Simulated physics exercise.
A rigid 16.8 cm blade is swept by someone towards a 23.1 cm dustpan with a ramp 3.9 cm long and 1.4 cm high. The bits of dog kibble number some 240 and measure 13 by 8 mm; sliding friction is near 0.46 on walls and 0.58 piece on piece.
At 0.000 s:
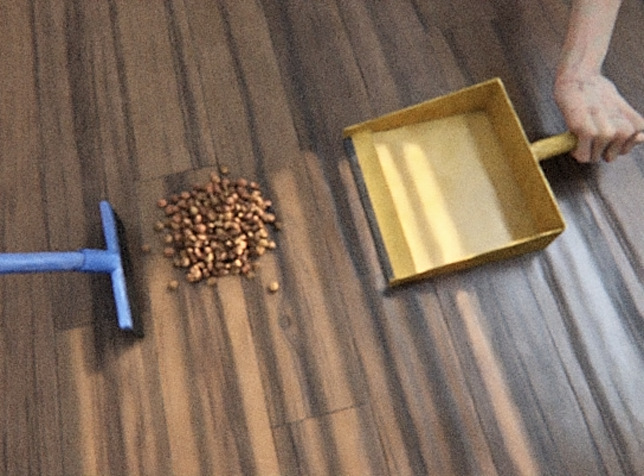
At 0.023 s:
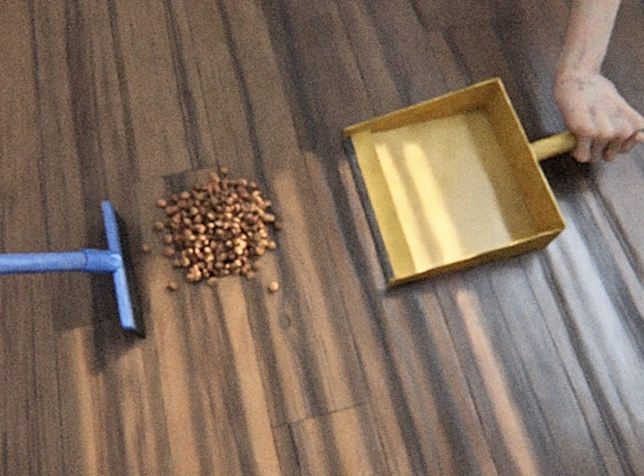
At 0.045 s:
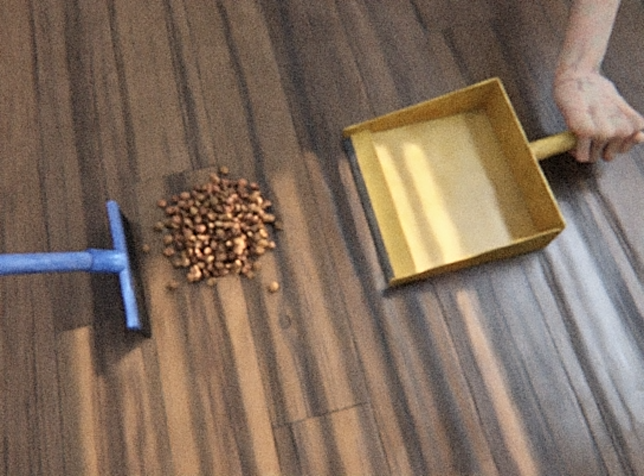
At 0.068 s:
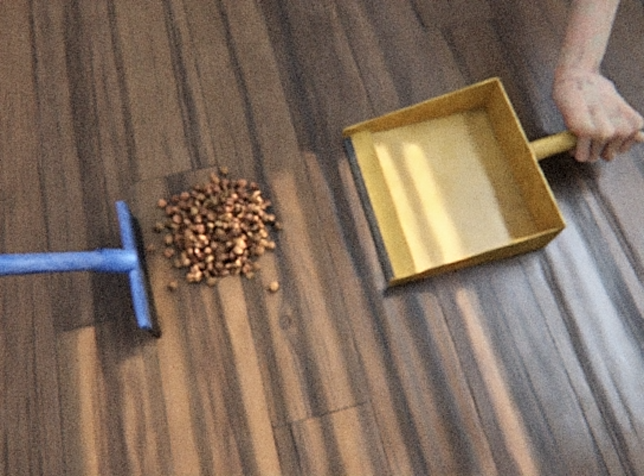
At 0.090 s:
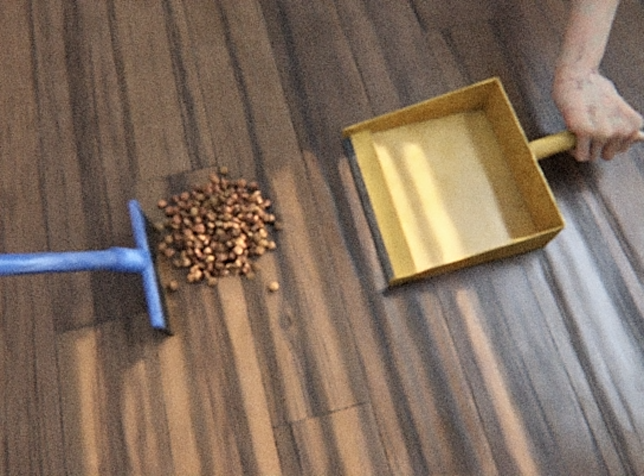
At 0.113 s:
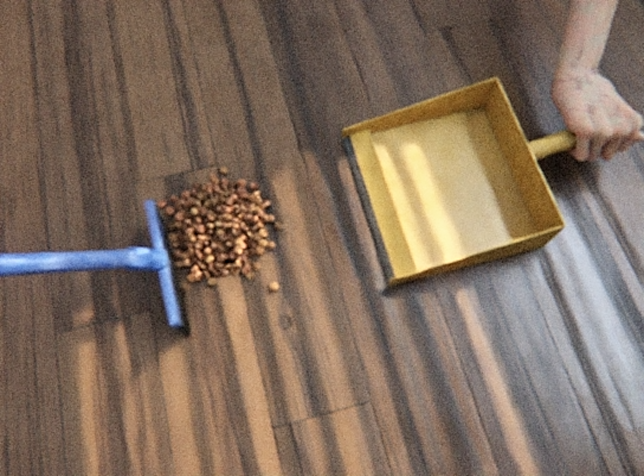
Blue-handled blade sliding right across wood floor to the edge of a brown kibble pile, while a hand holds a yellow dustpan still.
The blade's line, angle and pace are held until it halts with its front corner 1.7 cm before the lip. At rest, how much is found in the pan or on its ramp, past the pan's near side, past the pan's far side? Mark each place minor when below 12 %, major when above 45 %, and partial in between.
Pan - partial; near side - minor; far side - minor.
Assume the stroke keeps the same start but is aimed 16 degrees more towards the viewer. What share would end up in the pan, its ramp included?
That would give about 5 percent.
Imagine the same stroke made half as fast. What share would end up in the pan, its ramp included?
In that case roughly 25 percent.
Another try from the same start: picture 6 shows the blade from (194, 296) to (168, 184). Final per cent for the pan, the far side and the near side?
Pan 60 % / far 20 % / near 5 %.
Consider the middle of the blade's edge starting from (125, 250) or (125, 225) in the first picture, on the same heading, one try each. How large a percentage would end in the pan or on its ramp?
Close to 45 in a hundred, then close to 50 in a hundred.
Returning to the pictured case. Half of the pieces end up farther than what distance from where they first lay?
I'd say close to 18 cm.
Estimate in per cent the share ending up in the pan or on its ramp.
Close to 35 in a hundred end up there.
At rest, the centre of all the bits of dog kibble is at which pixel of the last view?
When it all comes to rest, the middle is near (353, 192).
Then, at 0.26 s, middle of the blade 14 cm from the lip; 0 % over the lip, far side 0 %, near side 0 %.
After 0.36 s, middle of the blade 5 cm from the lip; 0 % over the lip, far side 0 %, near side 0 %.
Then, at 0.59 s, middle of the blade 2 cm from the lip; 35 % over the lip, far side 0 %, near side 0 %.
By 1.1 s all is still; pan 35 %, near side 0 %, far side 0 %, in front of the lip or behind the blade 65 %.
